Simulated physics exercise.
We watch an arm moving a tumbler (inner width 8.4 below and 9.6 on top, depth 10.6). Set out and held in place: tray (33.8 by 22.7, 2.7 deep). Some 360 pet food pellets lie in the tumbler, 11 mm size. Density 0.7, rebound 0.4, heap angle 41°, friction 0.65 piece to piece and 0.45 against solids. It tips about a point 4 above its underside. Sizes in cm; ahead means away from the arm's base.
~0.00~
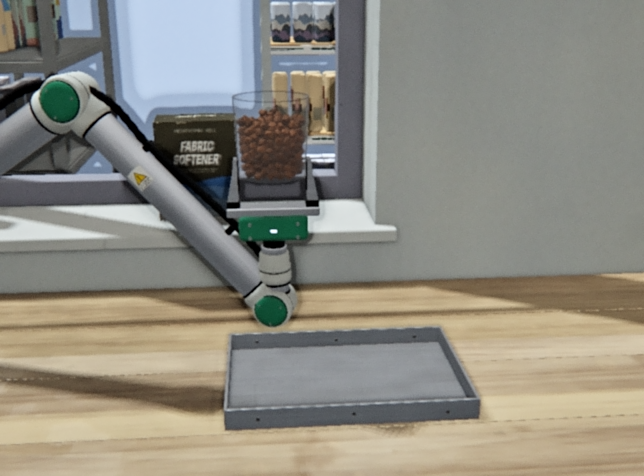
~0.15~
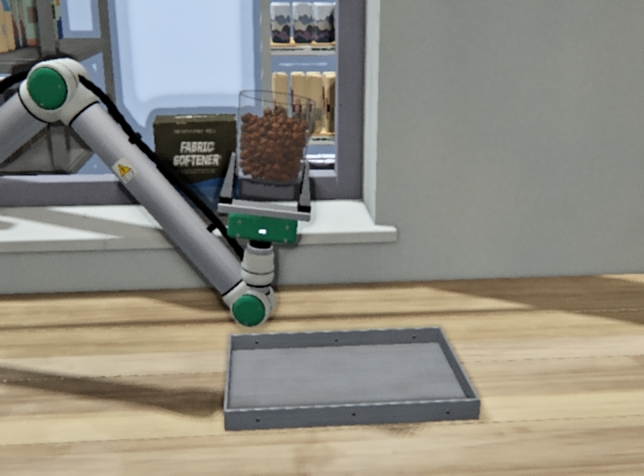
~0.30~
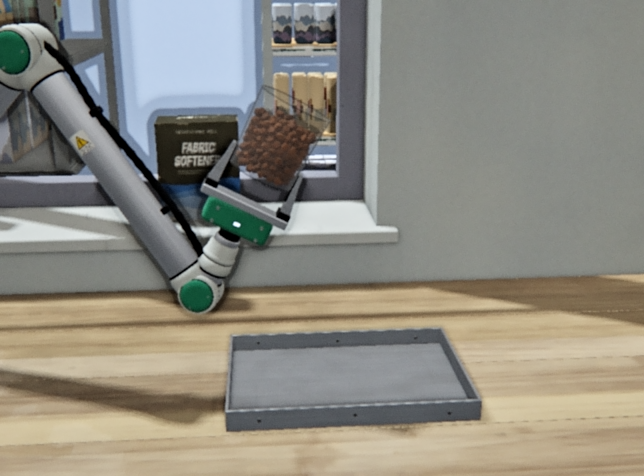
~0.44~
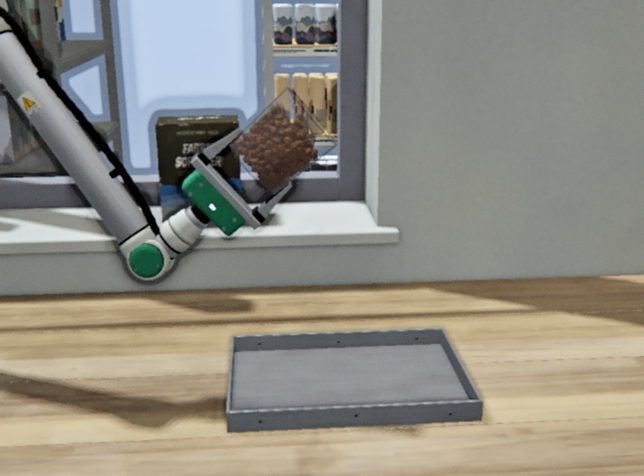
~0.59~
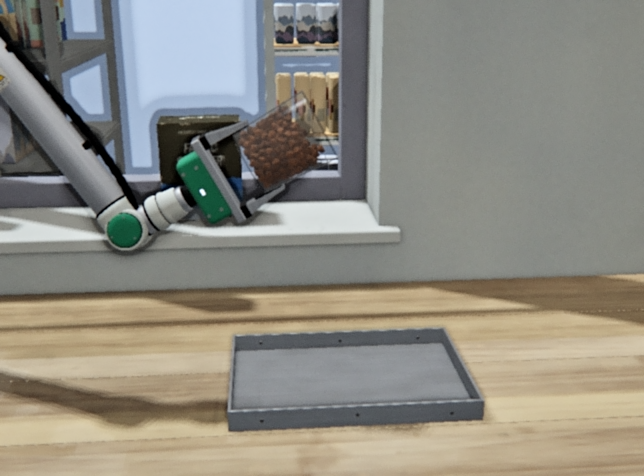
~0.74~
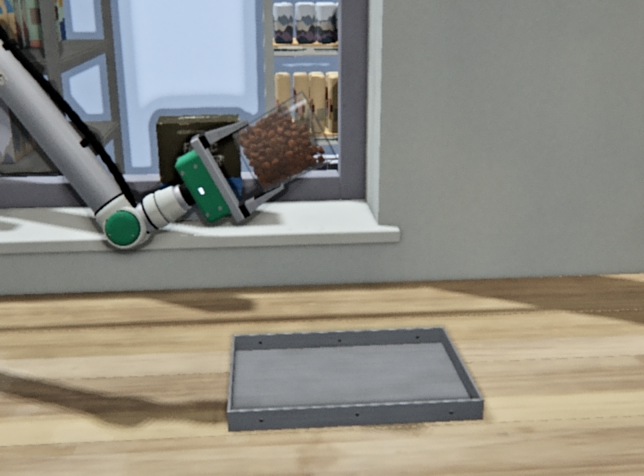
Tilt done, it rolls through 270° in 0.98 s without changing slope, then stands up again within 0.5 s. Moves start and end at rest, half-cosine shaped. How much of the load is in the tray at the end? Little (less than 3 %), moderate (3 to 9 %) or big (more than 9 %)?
A little share, less than 3 %, ends in the tray.
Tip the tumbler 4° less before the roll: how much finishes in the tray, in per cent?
About 0 per cent.
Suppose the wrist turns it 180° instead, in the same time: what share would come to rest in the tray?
Then about 0 per cent.
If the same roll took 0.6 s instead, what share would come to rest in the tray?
Then about 0 per cent.
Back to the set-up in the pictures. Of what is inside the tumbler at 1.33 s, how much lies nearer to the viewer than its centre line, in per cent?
Some 45 per cent.
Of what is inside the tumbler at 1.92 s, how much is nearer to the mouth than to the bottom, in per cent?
About 35 per cent.
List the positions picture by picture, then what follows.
The first frame shows tumbler middle at (272, 138), upright; upper third of the load around (272, 127), from x 240 to 300, top at y 110; 356 in the tumbler.
The second frame shows tumbler middle at (273, 139), tipped 8°; upper third of the load around (273, 129), from x 240 to 305, top at y 115.
The third frame shows tumbler middle at (278, 140), tipped 28°; upper third of the load around (275, 130), from x 240 to 315, top at y 110.
The fourth frame shows tumbler middle at (281, 143), tipped 50°; upper third of the load around (276, 131), from x 240 to 315, top at y 110.
The fifth frame shows tumbler middle at (284, 144), tipped 62°; upper third of the load around (279, 132), from x 245 to 320, top at y 110.
The sixth frame shows tumbler middle at (283, 144), tipped 63°; upper third of the load around (277, 133), from x 245 to 320, top at y 110; 356 in the tumbler.
By 1.33 s, tipped 63°, highest piece 41 above the table; 355 in the tumbler, 1 in the tray.
By 1.92 s, tipped 40°, highest piece 40 above the table; 354 in the tumbler, 2 in the tray.
By 2.42 s, upright, highest piece 42 above the table; 354 in the tumbler, 2 in the tray.
By 3.12 s, upright, highest piece 42 above the table; 354 in the tumbler, 2 in the tray.
Final count, 354 in the tumbler, 2 in the tray. That is 1 % in the tray.
